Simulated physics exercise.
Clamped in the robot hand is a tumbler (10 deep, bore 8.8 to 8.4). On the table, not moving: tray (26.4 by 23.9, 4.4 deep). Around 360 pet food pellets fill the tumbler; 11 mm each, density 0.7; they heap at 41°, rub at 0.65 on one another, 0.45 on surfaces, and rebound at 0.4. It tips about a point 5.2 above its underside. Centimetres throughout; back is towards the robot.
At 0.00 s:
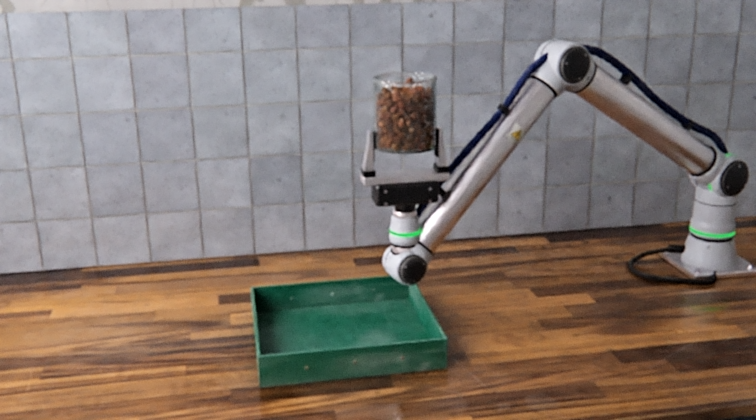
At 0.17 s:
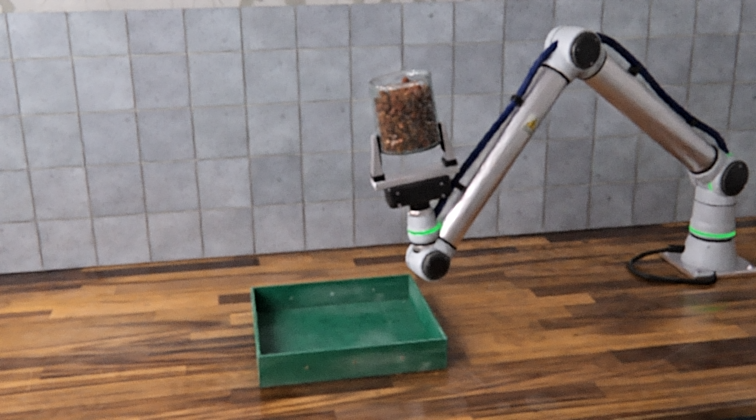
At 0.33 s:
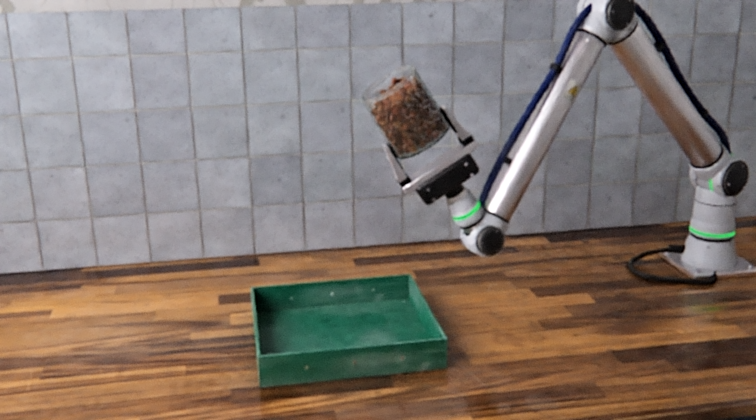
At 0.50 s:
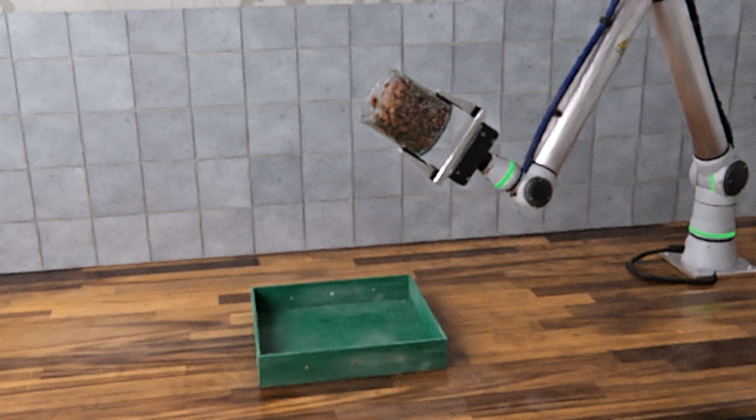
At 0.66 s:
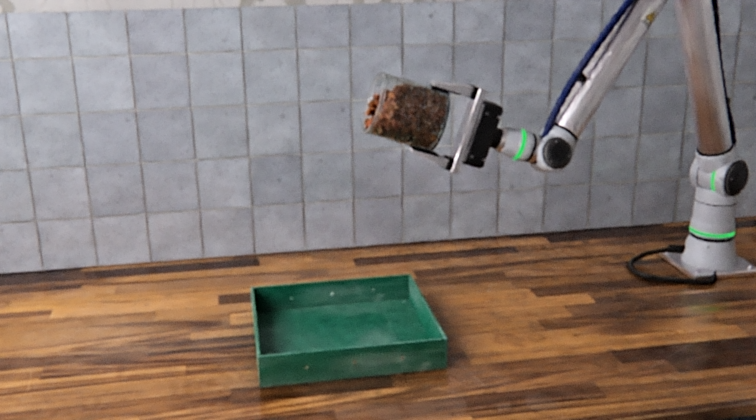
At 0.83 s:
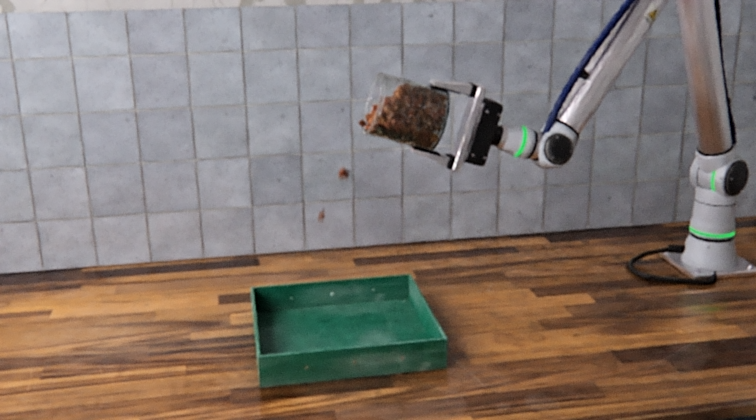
On a wooden worktop, a robot arm tilting a clear tumbler of brown pellets leftward above a green tray, a few pellets dropping.
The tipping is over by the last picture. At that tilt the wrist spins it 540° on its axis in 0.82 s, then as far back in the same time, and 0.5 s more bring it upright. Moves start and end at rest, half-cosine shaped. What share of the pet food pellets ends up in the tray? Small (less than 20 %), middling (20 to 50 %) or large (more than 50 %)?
In the tray the share is small, less than 20 %.
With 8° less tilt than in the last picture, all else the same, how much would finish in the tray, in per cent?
In that case some 5 per cent.
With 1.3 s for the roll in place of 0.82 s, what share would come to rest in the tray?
It would be near 20 per cent.
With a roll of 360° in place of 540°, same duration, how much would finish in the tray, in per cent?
Then about 10 per cent.
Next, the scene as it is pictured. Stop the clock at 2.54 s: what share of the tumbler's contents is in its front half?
Roughly 50 per cent.
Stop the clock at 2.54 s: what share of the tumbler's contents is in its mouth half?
About 40 per cent.
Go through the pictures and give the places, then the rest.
Tumbler middle at (405, 113), upright; upper third of the load around (407, 98), from x 380 to 430, top at y 80; 361 in the tumbler, in the first picture.
Tumbler middle at (405, 113), tipped 9°; upper third of the load around (407, 99), from x 375 to 435, top at y 80, in the second picture.
Tumbler middle at (406, 113), tipped 31°; upper third of the load around (406, 99), from x 375 to 440, top at y 80, in the third picture.
Tumbler middle at (406, 113), tipped 56°; upper third of the load around (406, 98), from x 375 to 445, top at y 80, in the fourth picture.
Tumbler middle at (406, 112), tipped 72°; upper third of the load around (410, 99), from x 365 to 445, top at y 85, in the fifth picture.
Tumbler middle at (406, 112), tipped 73°; upper third of the load around (411, 100), from x 320 to 445, top at y 85; 357 in the tumbler, 4 in flight or on a rim, in the sixth picture.
After 1.69 s, tipped 73°, highest piece 39 above the table; 343 in the tumbler, 16 in the tray, 2 in flight or on a rim.
After 2.54 s, tipped 69°, highest piece 39 above the table; 322 in the tumbler, 36 in the tray, 3 in flight or on a rim.
After 3.17 s, upright, highest piece 40 above the table; 320 in the tumbler, 41 in the tray.
After 3.87 s, upright, highest piece 40 above the table; 320 in the tumbler, 41 in the tray.
At rest, 320 in the tumbler, 41 in the tray. That is 11 % in the tray.
